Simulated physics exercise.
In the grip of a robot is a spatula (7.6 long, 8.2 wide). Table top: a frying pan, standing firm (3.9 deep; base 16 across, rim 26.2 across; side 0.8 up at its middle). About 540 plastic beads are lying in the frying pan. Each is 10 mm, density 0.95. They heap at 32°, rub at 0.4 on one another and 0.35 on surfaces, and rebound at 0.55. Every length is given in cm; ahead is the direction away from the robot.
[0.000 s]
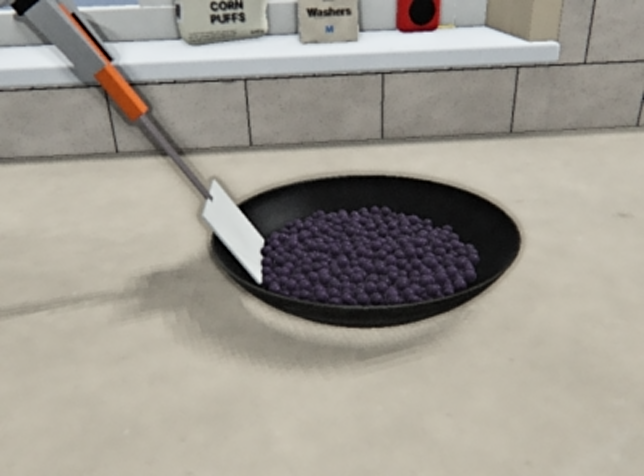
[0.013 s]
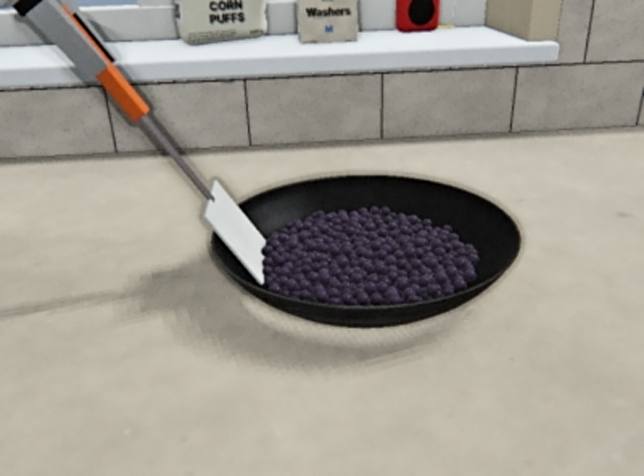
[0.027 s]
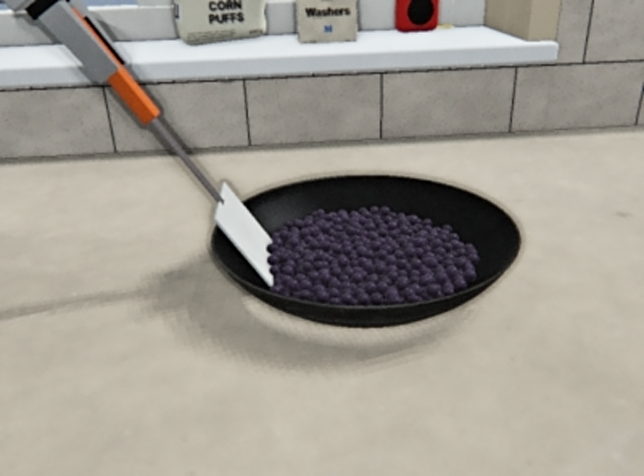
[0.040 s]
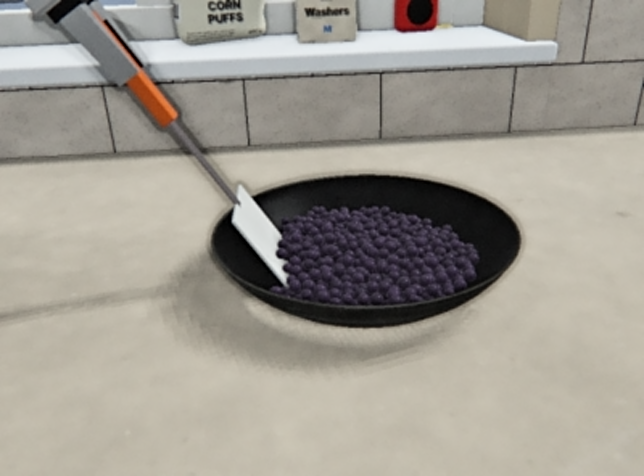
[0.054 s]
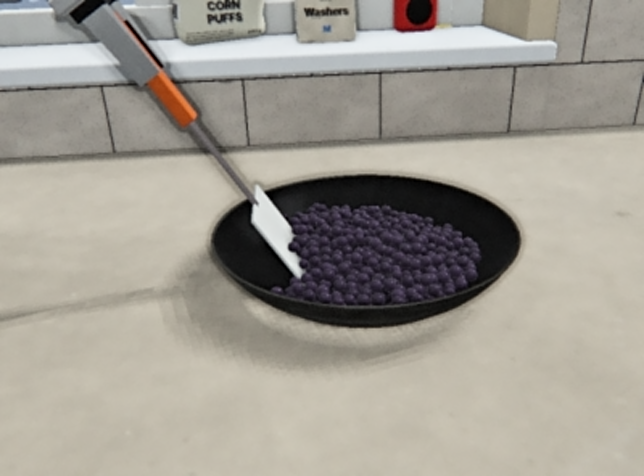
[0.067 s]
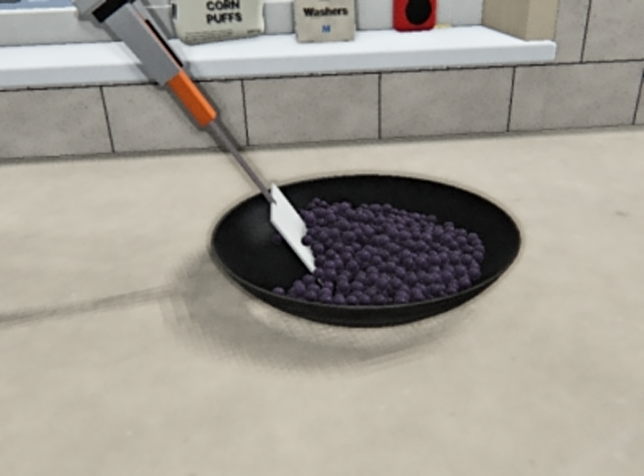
The video shows a spatula with an orange section on its handle resting at the left side of a black frying pan of dark purple beads, then moving slowly right, pushing into the heap while the pan stays still.
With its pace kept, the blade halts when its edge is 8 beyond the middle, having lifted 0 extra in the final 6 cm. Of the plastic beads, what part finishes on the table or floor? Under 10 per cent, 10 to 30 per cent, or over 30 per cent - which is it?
It is 10 to 30 per cent.
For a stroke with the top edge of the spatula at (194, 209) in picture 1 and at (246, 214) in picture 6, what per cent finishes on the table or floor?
It works out to about 10 %, more or less.
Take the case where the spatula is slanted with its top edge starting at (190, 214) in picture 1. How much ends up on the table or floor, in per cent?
Around 10 percent ends up on the table or floor.
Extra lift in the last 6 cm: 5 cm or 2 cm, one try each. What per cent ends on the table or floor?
Near 15 and 25 percent respectively.
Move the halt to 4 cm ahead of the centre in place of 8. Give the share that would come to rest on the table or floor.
Near 0 per cent.
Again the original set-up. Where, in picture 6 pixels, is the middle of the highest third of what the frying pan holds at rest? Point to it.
The centre sits at about (464, 232).
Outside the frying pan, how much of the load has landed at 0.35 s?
It is near 15 percent.
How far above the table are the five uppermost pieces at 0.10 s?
They are near 6 cm up.
After 0.10 s, sloping 58°, highest piece 7 above the table; 538 in the frying pan.
After 0.13 s, sloping 58°, highest piece 7 above the table; 538 in the frying pan.
After 0.35 s, sloping 58°, highest piece 6 above the table; 441 in the frying pan, 92 on the table or floor, 5 on the blade or in flight.
After 1.40 s, sloping 58°, highest piece 5 above the table; 441 in the frying pan, 97 on the table or floor.
At rest, 441 in the frying pan, 97 on the table or floor. That is 18 % on the table or floor.
